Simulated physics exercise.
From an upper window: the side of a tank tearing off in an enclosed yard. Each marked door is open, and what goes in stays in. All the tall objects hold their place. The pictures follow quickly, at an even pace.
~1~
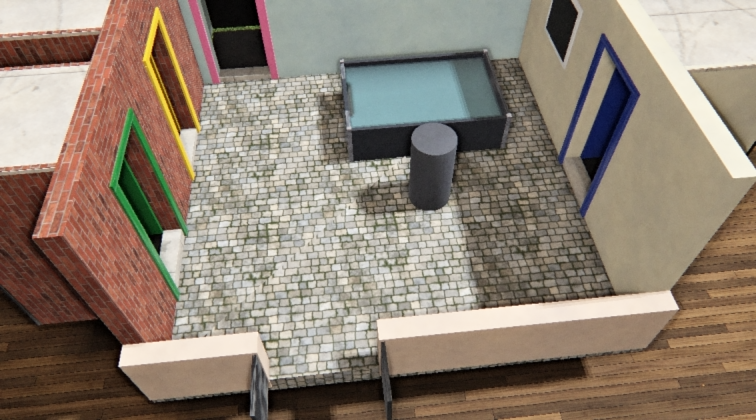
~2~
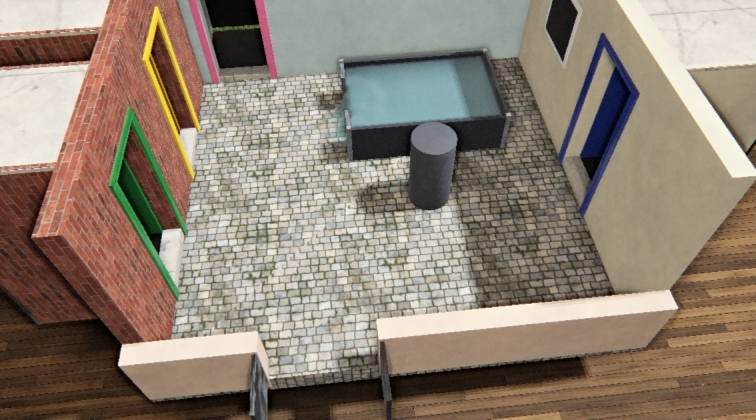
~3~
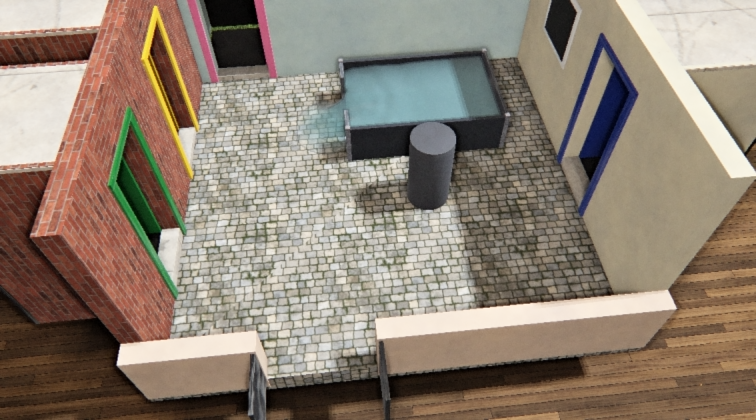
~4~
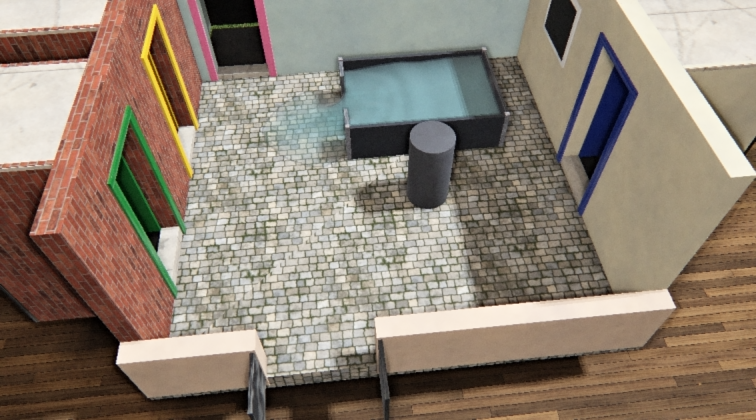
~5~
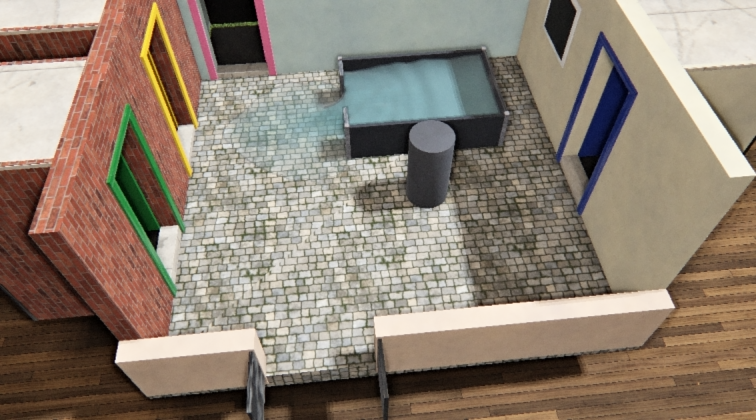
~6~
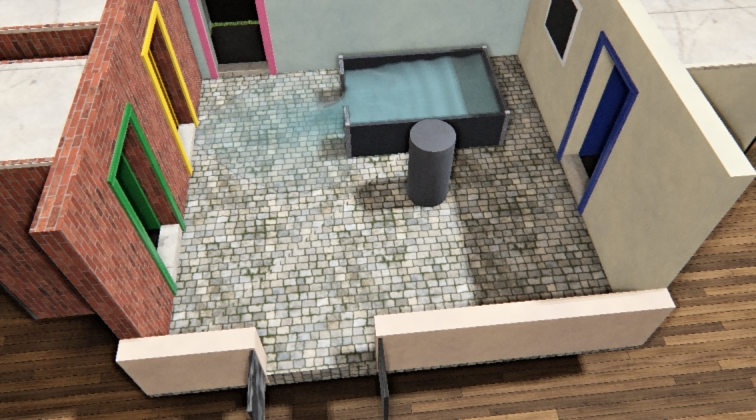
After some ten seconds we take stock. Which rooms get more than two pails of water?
In the end: The green door admits no more than that; the blue door admits no more than that; the yellow door lets in a lot; the pink door lets in a lot.
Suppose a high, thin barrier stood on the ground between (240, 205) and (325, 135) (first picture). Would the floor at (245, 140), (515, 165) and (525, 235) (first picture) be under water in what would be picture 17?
In that order: Covered, clear, dry.
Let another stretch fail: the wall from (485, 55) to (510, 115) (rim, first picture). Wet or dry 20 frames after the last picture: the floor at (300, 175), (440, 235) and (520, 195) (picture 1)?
As listed: Dry, covered, covered.
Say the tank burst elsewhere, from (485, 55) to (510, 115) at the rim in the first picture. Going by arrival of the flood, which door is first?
The blue one.
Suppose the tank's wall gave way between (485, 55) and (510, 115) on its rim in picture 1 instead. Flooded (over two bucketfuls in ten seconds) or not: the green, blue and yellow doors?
The green one takes less, the blue one holds, the yellow one is under.
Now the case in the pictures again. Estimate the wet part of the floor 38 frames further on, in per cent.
Near 60 in a hundred.
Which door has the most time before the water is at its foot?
The door marked blue.
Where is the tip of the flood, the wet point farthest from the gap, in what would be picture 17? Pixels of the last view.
I would point to (168, 351).
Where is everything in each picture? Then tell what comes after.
In the first frame, still water in the open tank at (421, 92).
In the second frame, the front is at (333, 141), out from the gap at (348, 114).
In the third frame, the front is at (306, 143), out from the gap at (347, 115).
In the fourth frame, water pours out at (347, 114) and has run to (268, 129).
In the fifth frame, water pours out at (347, 112) and has run to (230, 131).
In the sixth frame, water pours out at (347, 112) and has run to (200, 130).
A moment on, water covers 25 % of the floor; the green door not reached, the blue door not reached, the yellow door under two buckets in, the pink door wet at the sill, nothing in.
Next, water covers 30 % of the floor; the green door wet at the sill, nothing in, the blue door not reached, the yellow door over two buckets in, the pink door under two buckets in.
Then, water covers 35 % of the floor; the green door wet at the sill, nothing in, the blue door not reached, the yellow door far over two buckets in, the pink door over two buckets in.
Later, water covers 60 % of the floor; the green door wet at the sill, nothing in, the blue door not reached, the yellow door far over two buckets in, the pink door over two buckets in.
In the end, water covers 90 % of the floor; the green door wet at the sill, nothing in, the blue door wet at the sill, nothing in, the yellow door far over two buckets in, the pink door far over two buckets in.
